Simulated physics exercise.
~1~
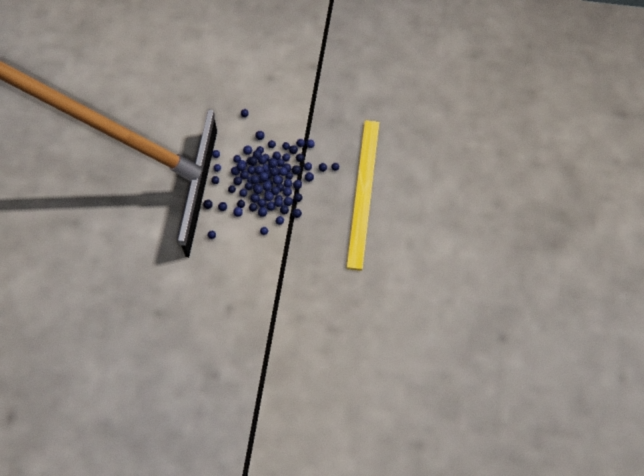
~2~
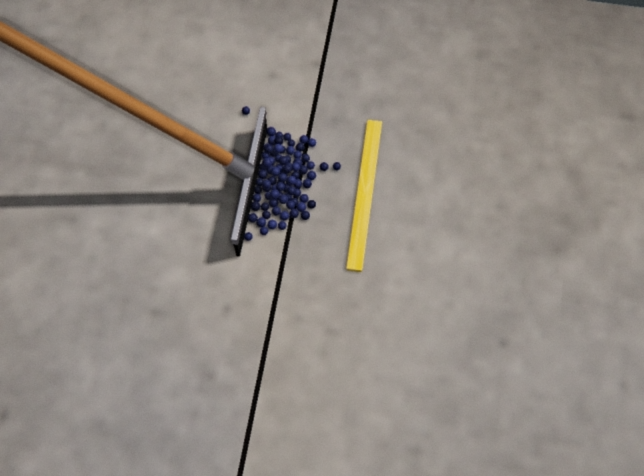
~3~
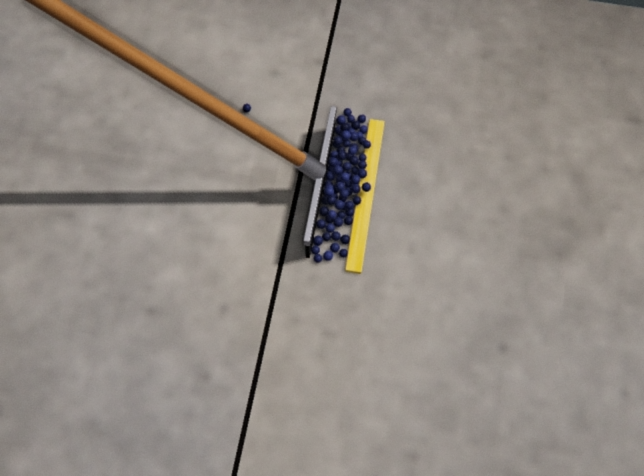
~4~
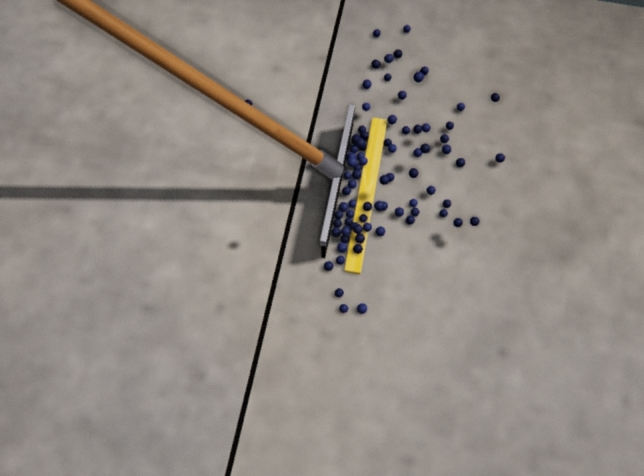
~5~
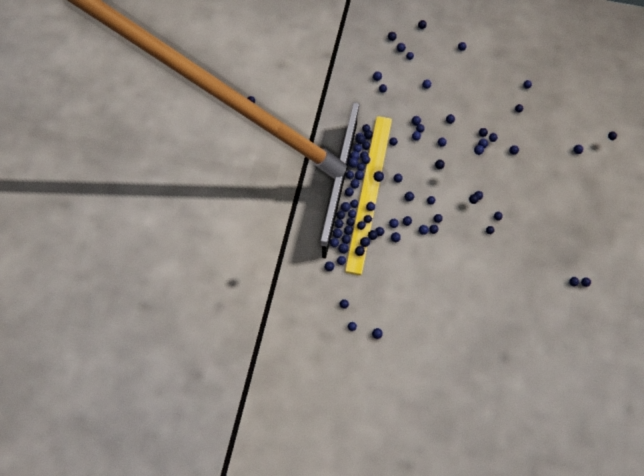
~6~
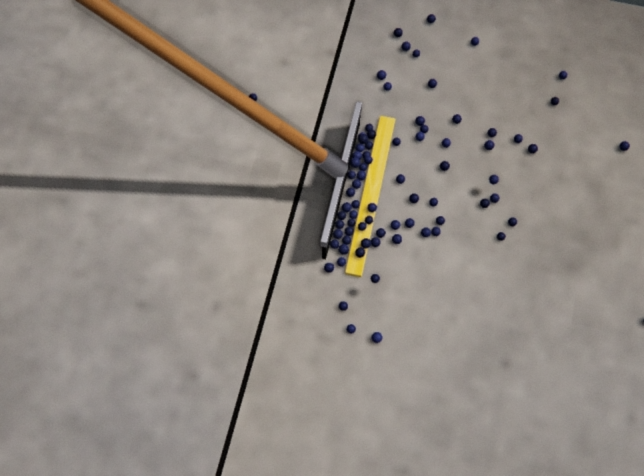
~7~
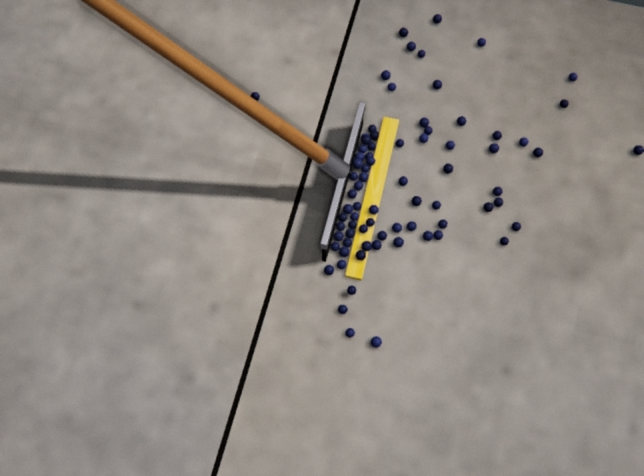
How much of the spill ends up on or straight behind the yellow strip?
A large share of the blueberries comes to rest on or straight behind the yellow strip, packed against the squeegee blade, though many others lie scattered beyond it.
Squeegee pushing a pile of blueberries right against a yellow strip, many scattering beyond it while others stay packed behind it.
